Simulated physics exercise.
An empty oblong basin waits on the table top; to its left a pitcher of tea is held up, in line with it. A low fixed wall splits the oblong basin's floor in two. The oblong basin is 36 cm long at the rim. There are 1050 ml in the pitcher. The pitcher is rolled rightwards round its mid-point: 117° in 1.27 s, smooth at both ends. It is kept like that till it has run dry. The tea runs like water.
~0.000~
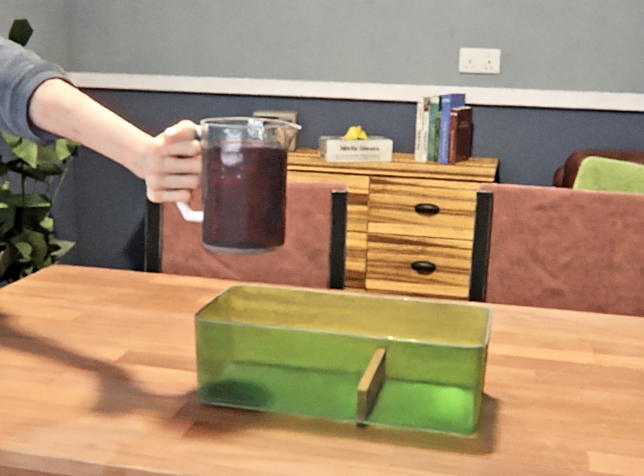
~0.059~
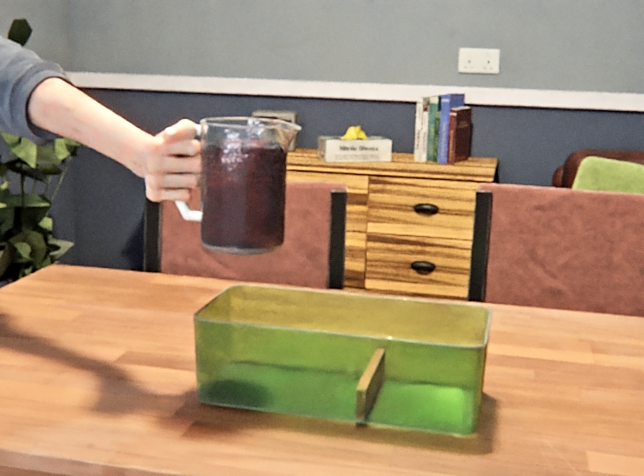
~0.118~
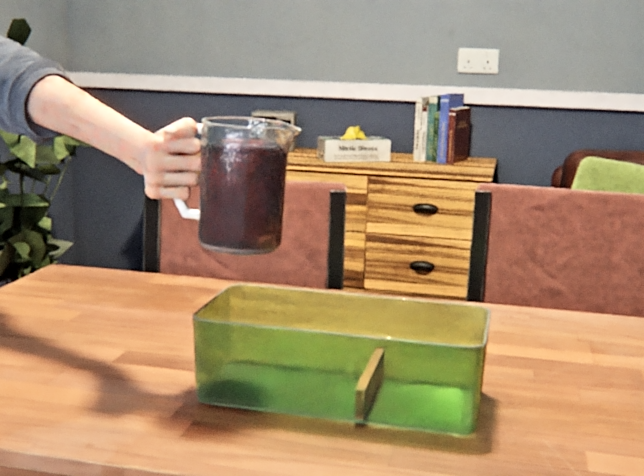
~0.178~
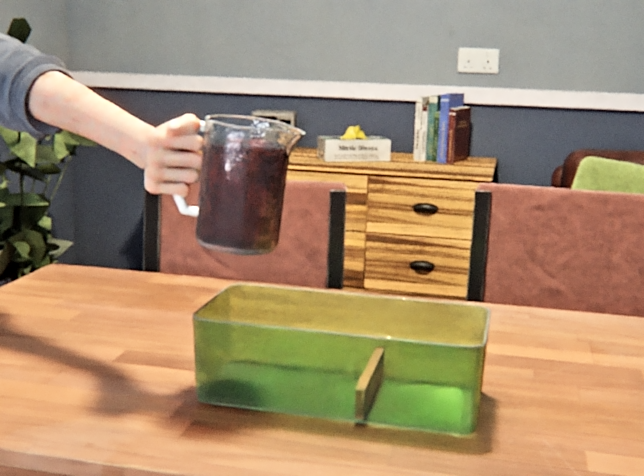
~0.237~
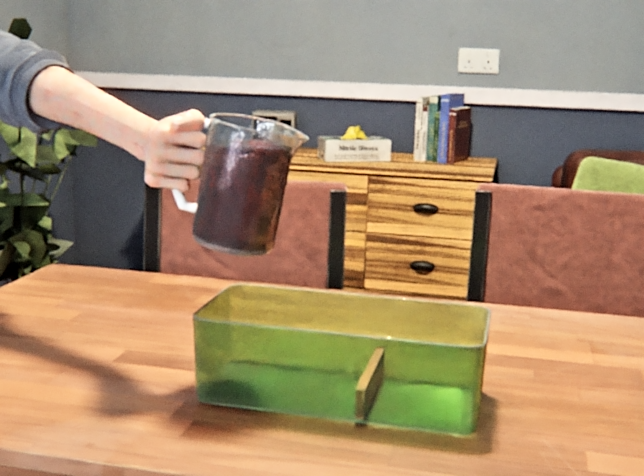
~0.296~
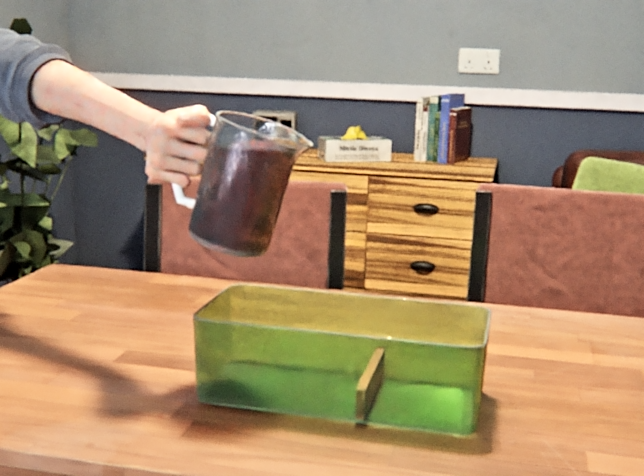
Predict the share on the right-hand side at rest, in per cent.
The far part has some 30 per cent.
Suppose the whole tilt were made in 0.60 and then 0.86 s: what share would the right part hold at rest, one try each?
First 15, then 15 per cent.
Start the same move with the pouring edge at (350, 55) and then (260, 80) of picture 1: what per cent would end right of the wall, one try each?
First 70, then 5 per cent.
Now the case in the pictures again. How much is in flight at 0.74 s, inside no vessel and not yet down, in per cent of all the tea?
About 12 per cent.
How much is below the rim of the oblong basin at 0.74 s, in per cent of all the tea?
Near 4 in a hundred.
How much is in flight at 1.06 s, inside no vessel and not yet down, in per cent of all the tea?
Some 20 per cent.
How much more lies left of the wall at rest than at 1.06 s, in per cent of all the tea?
Near 36 in a hundred.
After 0.74 s the tilt is 73° and 84 per cent is still to pour, 1 is left of the wall and 2 right of it.
After 1.06 s the tilt is 109° and 27 per cent is still to pour, 29 is left of the wall and 24 right of it.
After 1.40 s the tilt is 117° and 1 per cent is still to pour, 64 is left of the wall and 28 right of it.
After 1.77 s the tilt is 117° and 0 per cent is still to pour, 66 is left of the wall and 30 right of it.
In the end 66 per cent lies left of the wall, 30 right of it and 4 outside.
